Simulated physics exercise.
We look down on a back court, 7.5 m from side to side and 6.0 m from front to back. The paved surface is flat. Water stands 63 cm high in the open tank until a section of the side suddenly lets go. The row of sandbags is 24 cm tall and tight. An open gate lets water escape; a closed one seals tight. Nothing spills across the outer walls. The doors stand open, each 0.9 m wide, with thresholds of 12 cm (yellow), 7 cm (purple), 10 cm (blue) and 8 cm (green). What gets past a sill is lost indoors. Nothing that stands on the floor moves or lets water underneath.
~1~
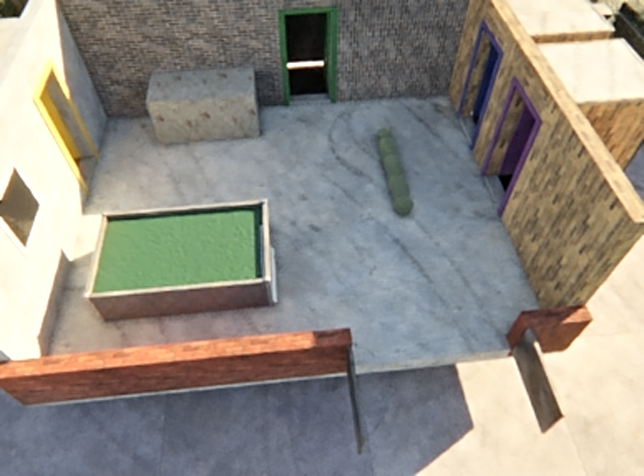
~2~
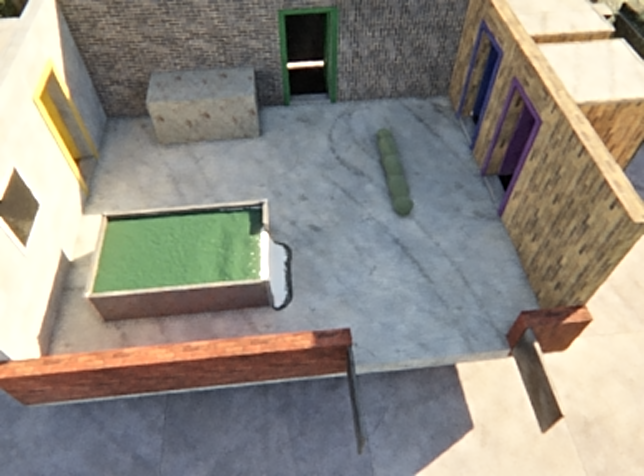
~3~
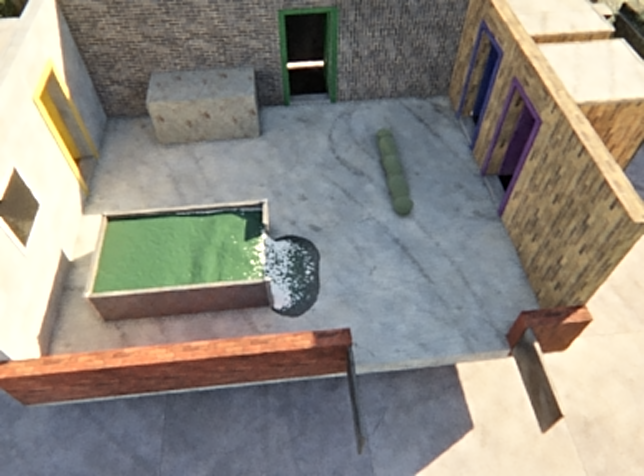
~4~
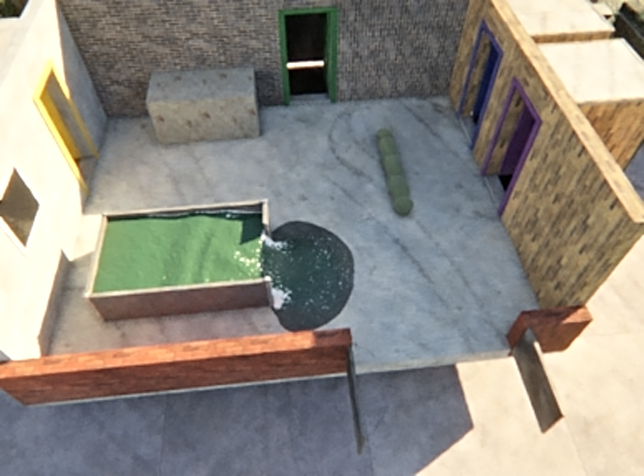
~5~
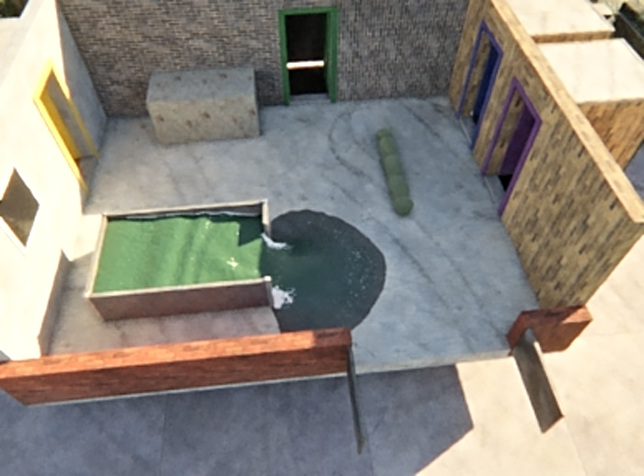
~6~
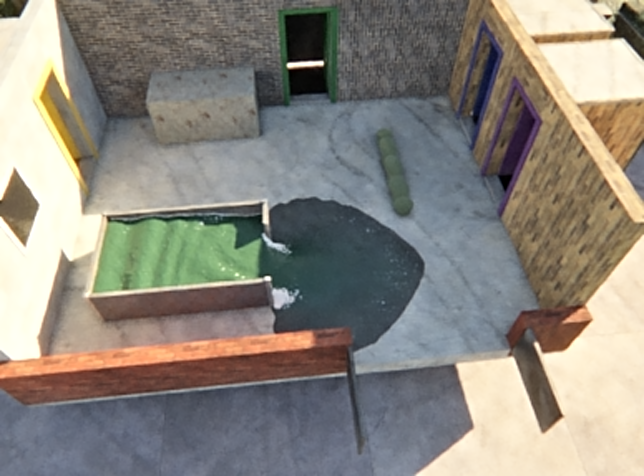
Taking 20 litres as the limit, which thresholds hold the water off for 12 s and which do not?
Within that time: At the yellow door it keeps below the limit; at the purple door it passes the limit; at the blue door it keeps below the limit; at the green door it does not reach the limit.
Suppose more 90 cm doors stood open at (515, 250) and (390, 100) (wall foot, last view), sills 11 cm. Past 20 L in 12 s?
In turn: Past it, below.
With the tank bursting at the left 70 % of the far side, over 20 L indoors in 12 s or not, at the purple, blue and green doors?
Against that limit: Purple not over, blue below, green not over.
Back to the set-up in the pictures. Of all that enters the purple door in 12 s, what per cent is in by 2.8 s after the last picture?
About 65 per cent.
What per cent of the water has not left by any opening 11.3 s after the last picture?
Roughly 62 in a hundred.
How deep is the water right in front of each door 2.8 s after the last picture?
In cm: Yellow 0, purple 15, blue 3, green 3.
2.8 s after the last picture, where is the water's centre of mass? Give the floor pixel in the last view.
Near (318, 257).
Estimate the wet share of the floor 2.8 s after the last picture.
Near 45 per cent is wet.
Then, 0.7 s after the last picture water covers 30 % of the floor and is deepest (36 cm) near (276, 285); yellow door not reached, purple door not reached, blue door not reached, green door not reached.
Then, 1.5 s after the last picture water covers 35 % of the floor and is deepest (30 cm) near (276, 285); yellow door not reached, purple door 15 cm at the sill, 7 L in, blue door not reached, green door not reached.
Then, 2.8 s after the last picture water covers 45 % of the floor and is deepest (20 cm) near (523, 291); yellow door not reached, purple door 15 cm at the sill, 56 L in, blue door 3 cm at the sill, 0 L in, green door not reached.
Then, 6.3 s after the last picture water covers 55 % of the floor and is deepest (11 cm) near (404, 102); yellow door not reached, purple door 8 cm at the sill, 86 L in, blue door 4 cm at the sill, 0 L in, green door 5 cm at the sill, 0 L in.
Then, 11.3 s after the last picture water covers 70 % of the floor and is deepest (8 cm) near (267, 128); yellow door not reached, purple door 5 cm at the sill, 87 L in, blue door 7 cm at the sill, 0 L in, green door 6 cm at the sill, 0 L in.
